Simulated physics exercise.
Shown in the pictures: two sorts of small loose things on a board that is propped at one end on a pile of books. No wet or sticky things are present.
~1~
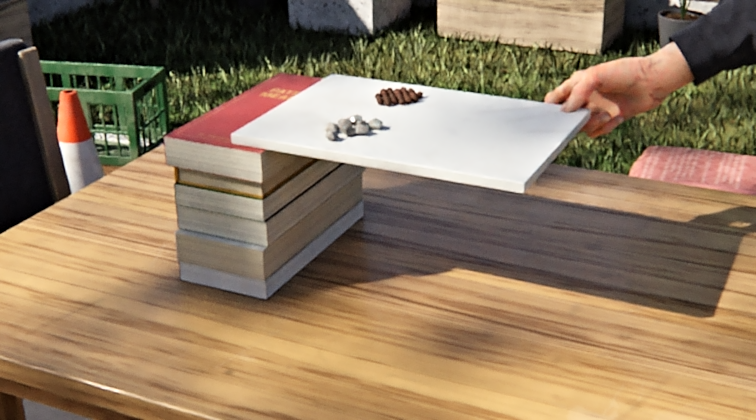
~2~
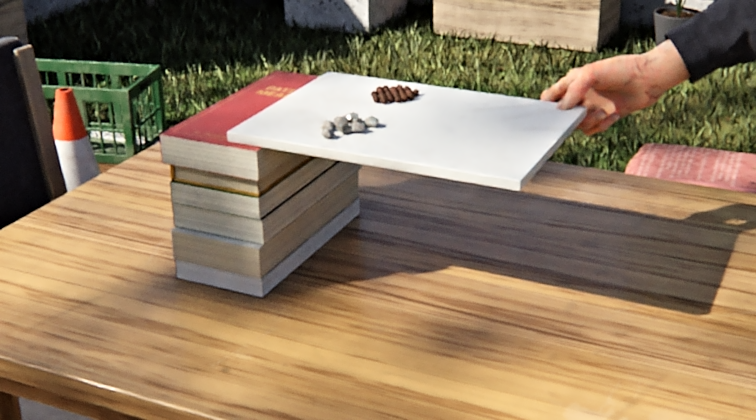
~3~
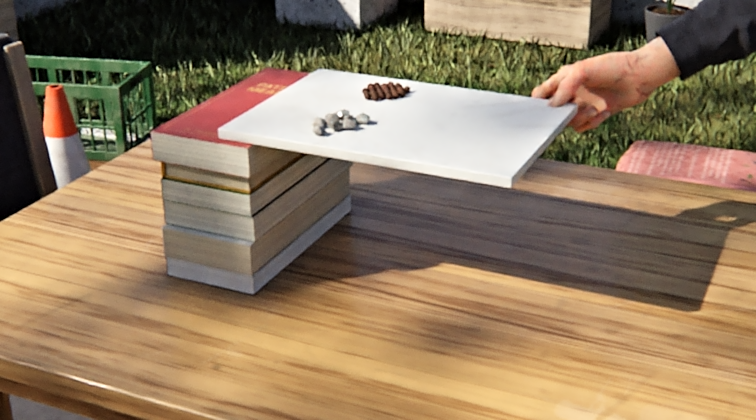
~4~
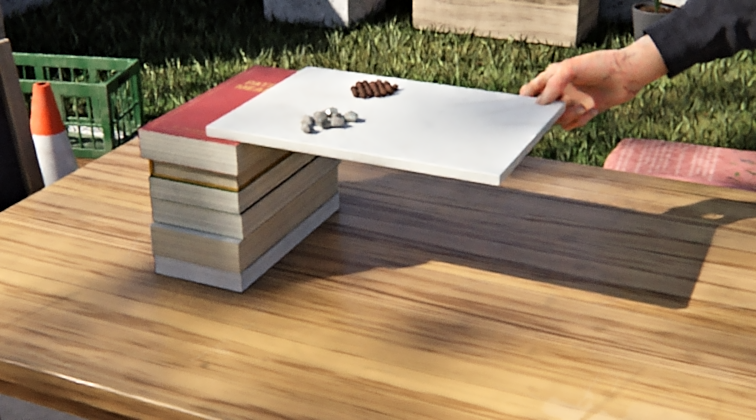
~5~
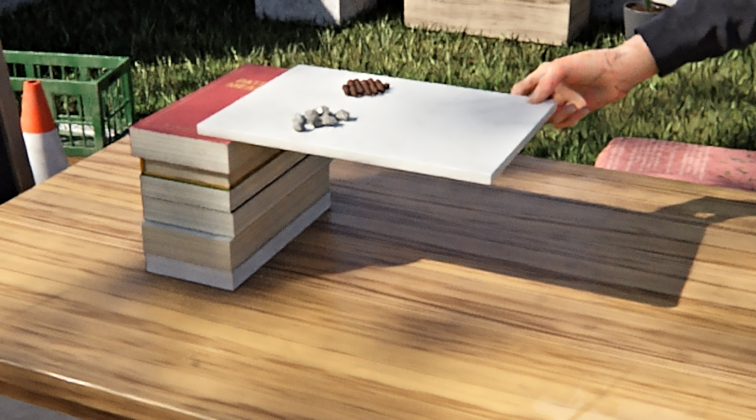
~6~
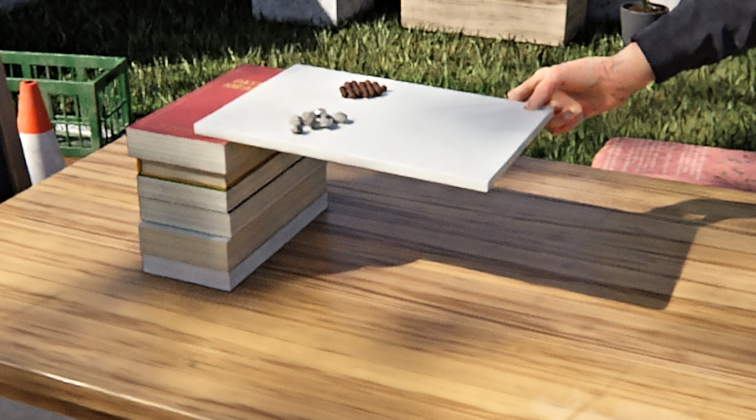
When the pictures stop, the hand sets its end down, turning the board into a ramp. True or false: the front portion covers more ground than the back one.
False.
Then, 0.38 s later than the last frame, board sloping at 12°; front portion every one still on the board; back portion every one still on the board.
Then, 0.86 s later than the last frame, board sloping at 27°; front portion every one still on the board; back portion every one still on the board.
Then, 1.38 s later than the last frame, board resting at 38°; front portion roughly two thirds still on the board; back portion mostly up to a board's length out.
When it is over, board resting at 38°; front portion mostly less than half a board's length out; back portion mostly up to a board's length out; the back portion has gone farther.
